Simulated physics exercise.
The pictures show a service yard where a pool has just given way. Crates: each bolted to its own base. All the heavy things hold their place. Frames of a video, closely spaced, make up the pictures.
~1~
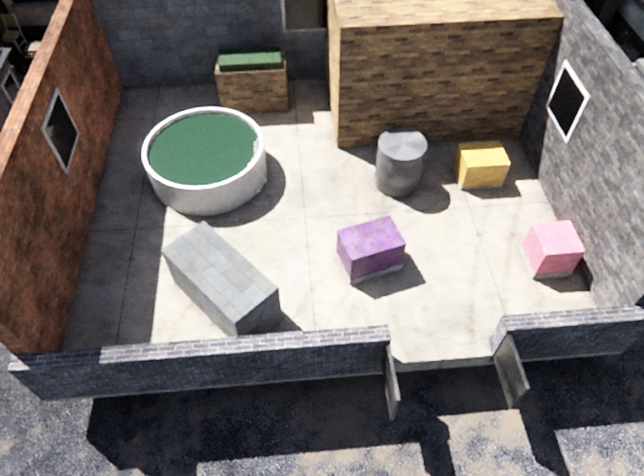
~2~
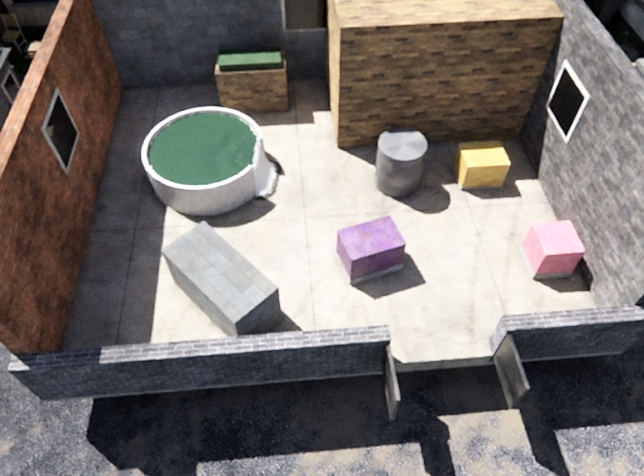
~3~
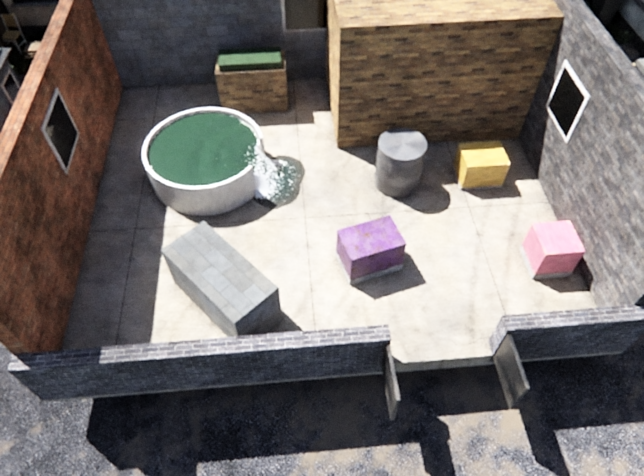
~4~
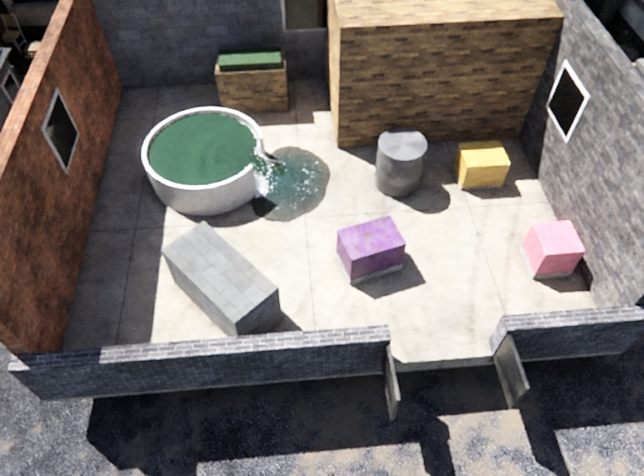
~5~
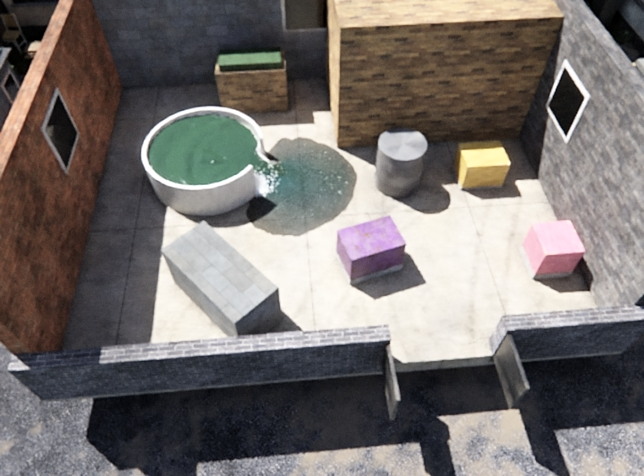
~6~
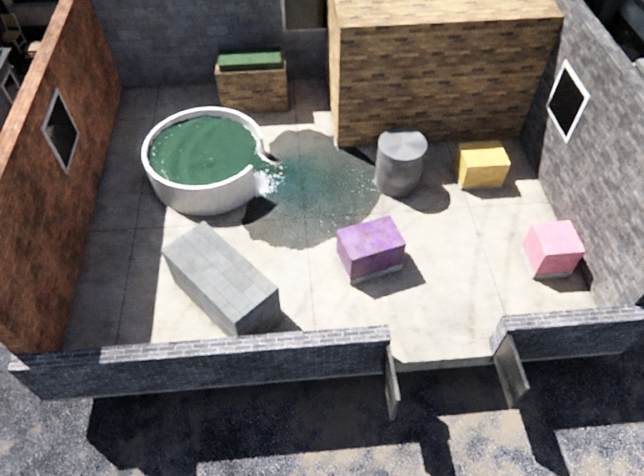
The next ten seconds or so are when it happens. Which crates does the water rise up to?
As I see it, the yellow crate will be touched. The purple crate will be touched. The pink crate will be touched.
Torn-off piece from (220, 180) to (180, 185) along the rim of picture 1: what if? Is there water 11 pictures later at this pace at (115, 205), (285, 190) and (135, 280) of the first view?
In sequence: Untouched, untouched, inundated.
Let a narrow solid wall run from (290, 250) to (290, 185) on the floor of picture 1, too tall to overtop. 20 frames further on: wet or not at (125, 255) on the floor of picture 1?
There: Awash.
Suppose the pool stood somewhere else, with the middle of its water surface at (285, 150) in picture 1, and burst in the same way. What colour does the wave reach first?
The one in purple.
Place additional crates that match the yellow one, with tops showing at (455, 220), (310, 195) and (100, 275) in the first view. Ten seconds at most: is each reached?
Gets flooded, gets flooded, stays clear.
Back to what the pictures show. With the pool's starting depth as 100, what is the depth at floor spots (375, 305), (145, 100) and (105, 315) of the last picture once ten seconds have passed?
Readings in order: Around 8, 0 and 0 %.
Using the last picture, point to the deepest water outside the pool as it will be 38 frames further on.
Roughly (529, 337).
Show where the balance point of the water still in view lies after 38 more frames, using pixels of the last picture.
I'd put it at around (366, 209).
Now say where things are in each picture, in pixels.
The first picture shows the pool at (204, 148) is whole and still.
In the second picture, water pours out at (260, 170) and has run to (275, 165).
In the third picture, the front is at (297, 164), out from the gap at (261, 172).
In the fourth picture, the front is at (326, 173), out from the gap at (261, 172).
In the fifth picture, water pours out at (261, 172) and has run to (352, 181).
In the sixth picture, water pours out at (260, 171) and has run to a hidden place.
A moment on, water covers 20 % of the floor; the yellow crate not reached, the purple crate water round its plinth, the pink crate not reached.
Next, water covers 35 % of the floor; the yellow crate water round its plinth, the purple crate water round its plinth, the pink crate water round its plinth.
Then, water covers 50 % of the floor; the yellow crate water round its plinth, the purple crate water round its plinth, the pink crate water round its plinth.
Later, water covers 55 % of the floor; the yellow crate water round its plinth, the purple crate water round its plinth, the pink crate water round its plinth.
In the end, water covers 65 % of the floor; the yellow crate was topped, the purple crate was topped, the pink crate was topped.
